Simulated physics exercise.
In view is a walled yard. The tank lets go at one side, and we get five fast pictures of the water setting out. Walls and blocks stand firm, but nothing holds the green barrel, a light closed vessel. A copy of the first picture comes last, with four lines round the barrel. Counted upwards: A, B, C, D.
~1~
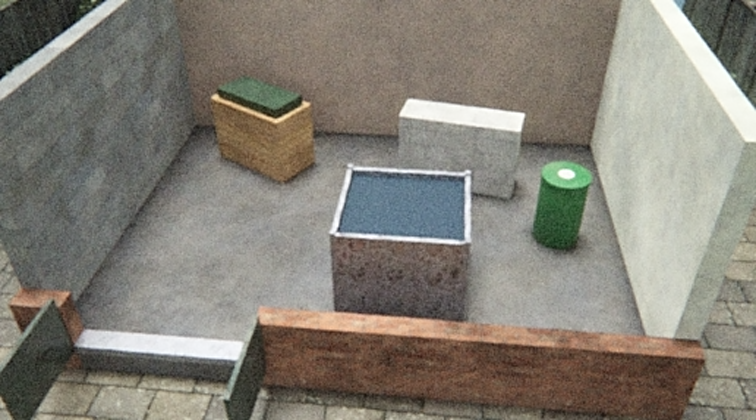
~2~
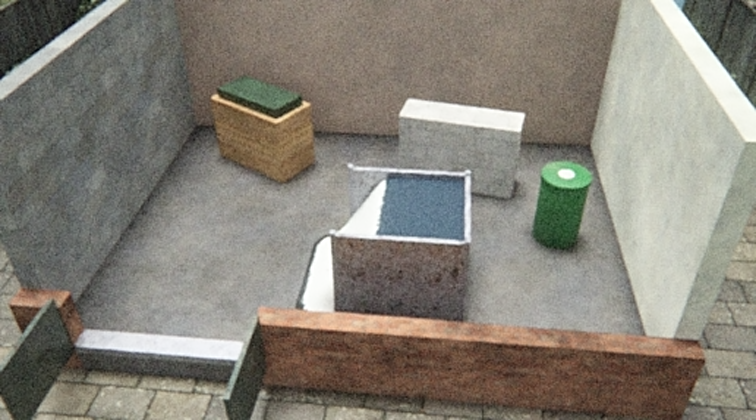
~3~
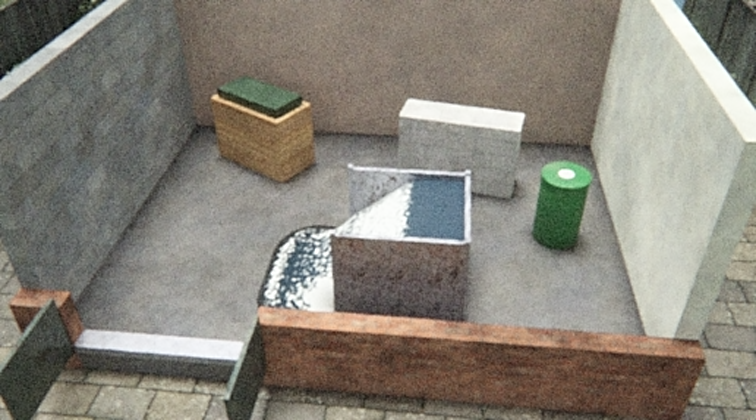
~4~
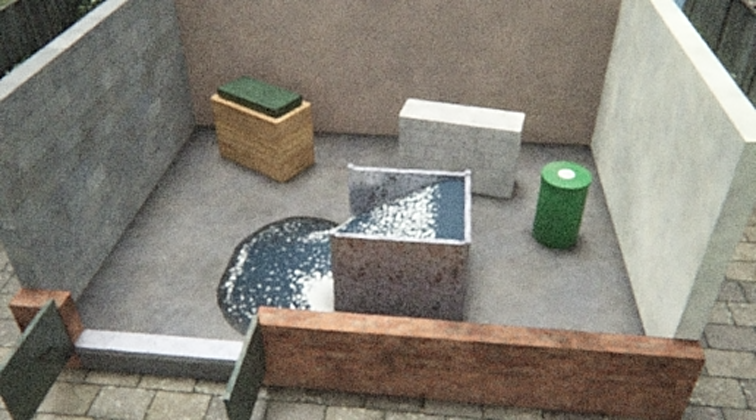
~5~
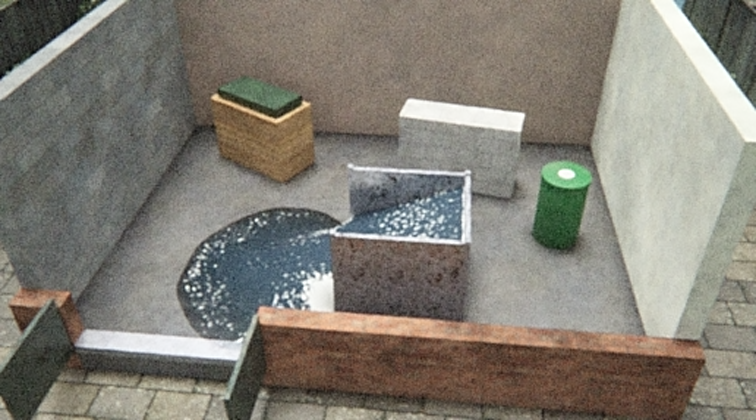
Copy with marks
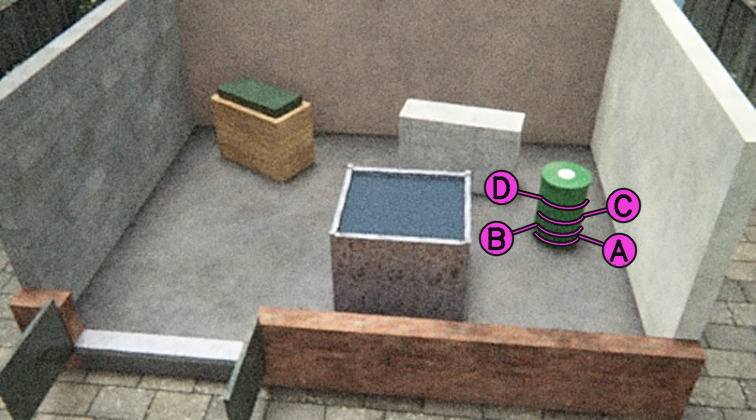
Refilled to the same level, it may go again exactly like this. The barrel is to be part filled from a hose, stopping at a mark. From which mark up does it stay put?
Take A.
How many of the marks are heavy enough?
All of the four.
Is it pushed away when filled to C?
No, not at all.
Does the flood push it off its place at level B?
No, that is safe.
In magenta, A at (558, 244); B at (560, 235); C at (563, 223); D at (566, 208); from the bottom up A, B, C, D.
With A, it does not move.
With B, it does not move.
With C, it does not move.
With D, it does not move.
